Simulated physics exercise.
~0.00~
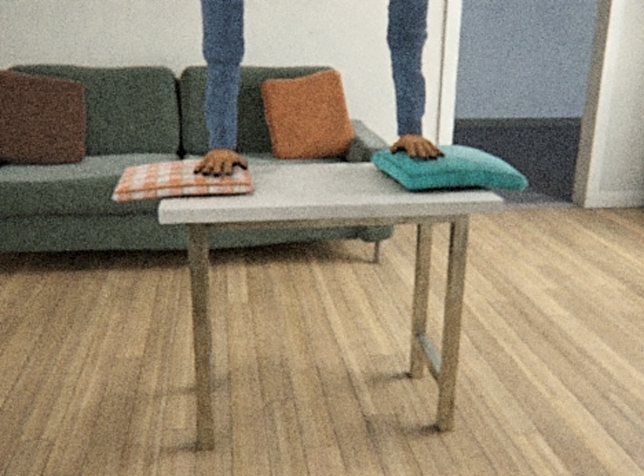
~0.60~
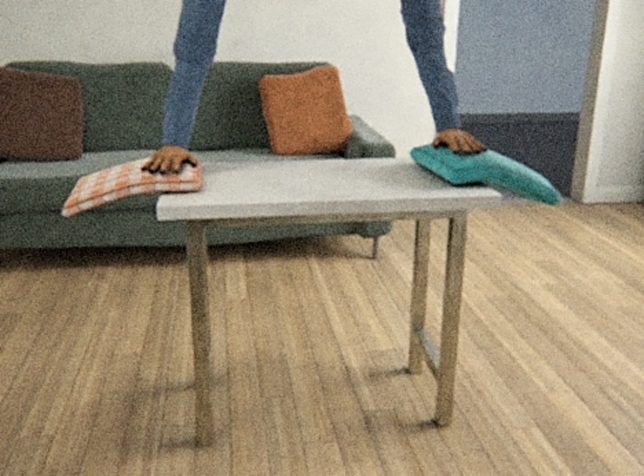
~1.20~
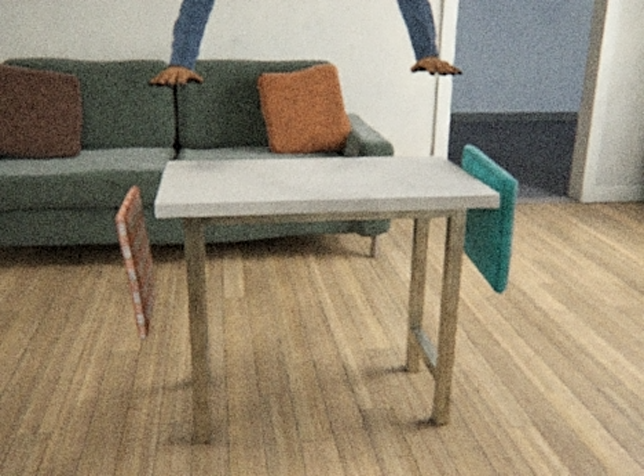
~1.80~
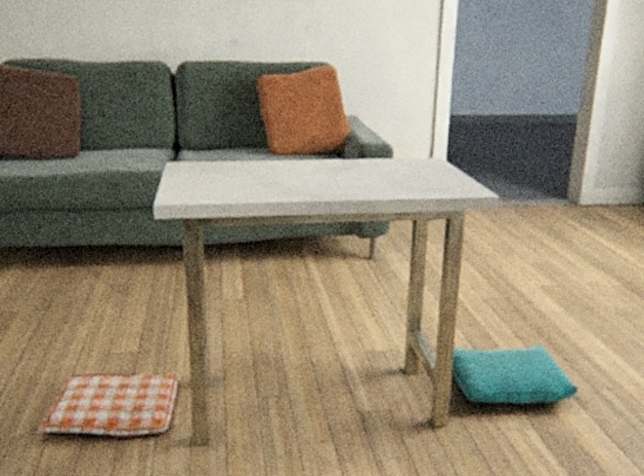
Two hands push an orange checked pad and a turquoise cushion off opposite table ends onto the floor.
